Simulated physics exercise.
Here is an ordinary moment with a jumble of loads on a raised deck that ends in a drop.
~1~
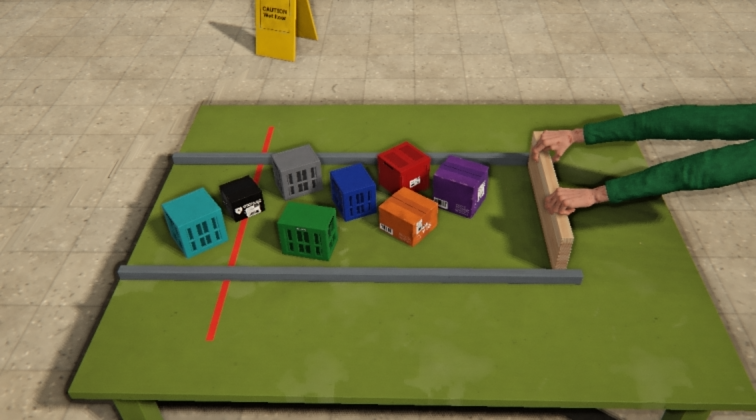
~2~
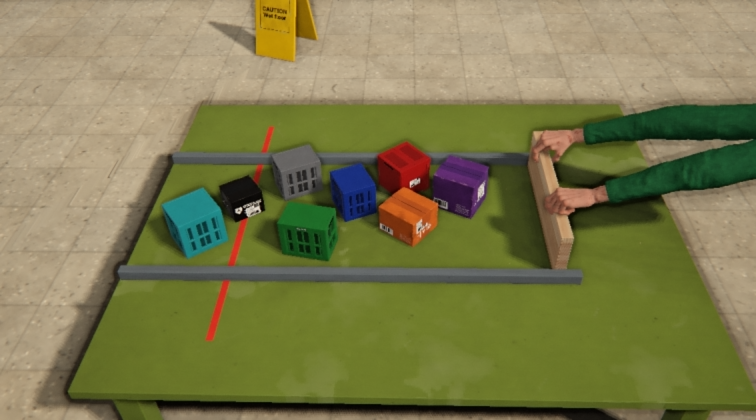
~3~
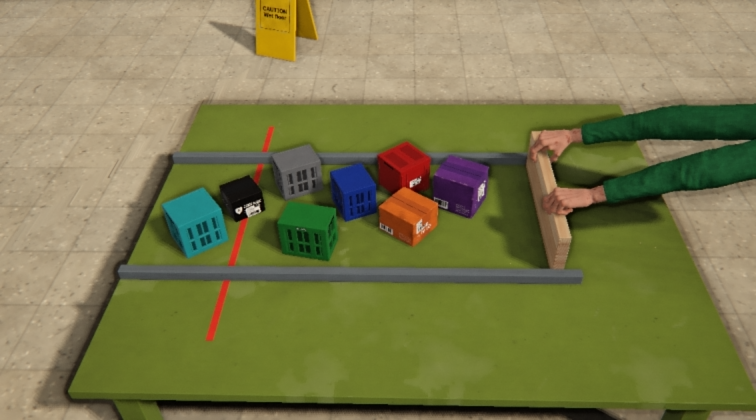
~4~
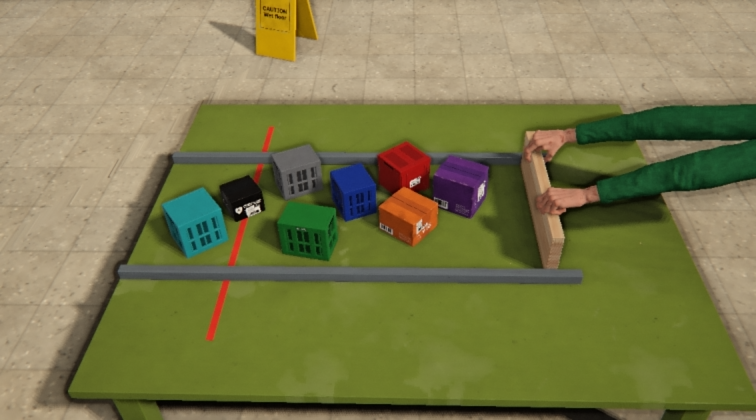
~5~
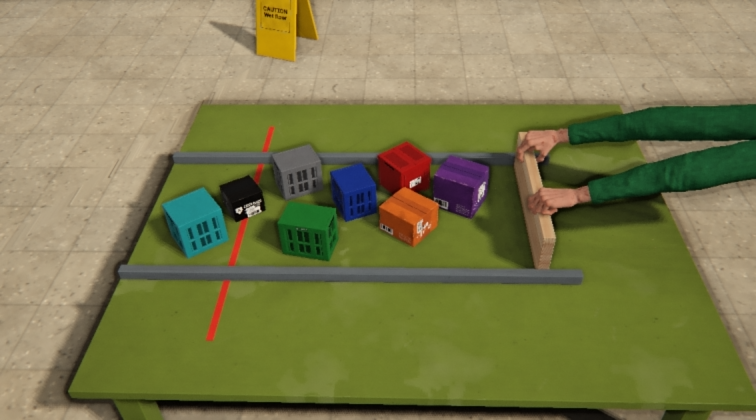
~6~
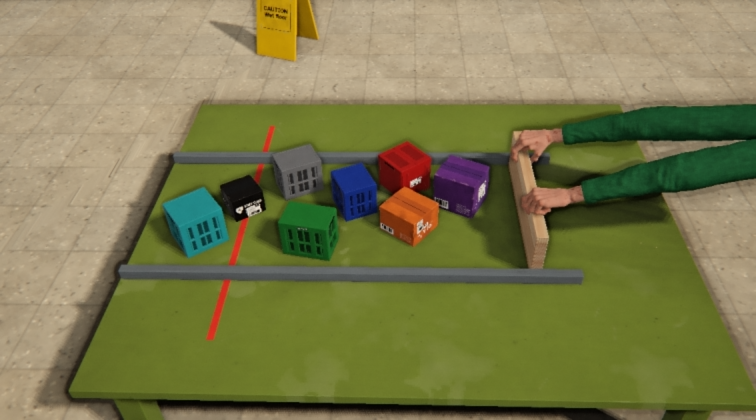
A wooden plank, gripped by two green-sleeved hands, rests at the right end of two grey rails on a green table, then slides slowly a short way left. The colourful crates and boxes between the rails stay still, with the turquoise crate and black parcel near the red line, untouched by the plank.
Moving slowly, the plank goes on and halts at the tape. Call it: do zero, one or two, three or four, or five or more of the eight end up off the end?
One or two end up off it.
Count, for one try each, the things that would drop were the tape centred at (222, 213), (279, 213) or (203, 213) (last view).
The counts: 2, 0 and 5.
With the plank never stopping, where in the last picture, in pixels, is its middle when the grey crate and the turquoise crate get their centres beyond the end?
Around (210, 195) first and around (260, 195) second.
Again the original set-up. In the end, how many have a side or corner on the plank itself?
That would be 3 of them.
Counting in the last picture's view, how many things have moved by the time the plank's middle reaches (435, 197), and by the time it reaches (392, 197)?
The count reaches 3 first and 4 second.
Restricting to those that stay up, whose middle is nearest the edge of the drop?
Black parcel - nearest.
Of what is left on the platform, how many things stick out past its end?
The number overhanging is 1.
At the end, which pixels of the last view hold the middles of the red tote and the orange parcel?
Near (238, 160) and (217, 223).
Soon after, none off yet; turquoise crate at rest near (196, 222); black parcel at rest near (243, 198); grey crate at rest near (298, 172).
After that, none off yet; turquoise crate at rest near (196, 222); black parcel at rest near (243, 198); grey crate displaced a little near (294, 169).
And then, none off yet; turquoise crate displaced about its own width near (169, 221); black parcel displaced about its own width near (206, 195); grey crate displaced about its own width near (246, 166).
In the end, the number that fall off is one or two; gone, turquoise crate.
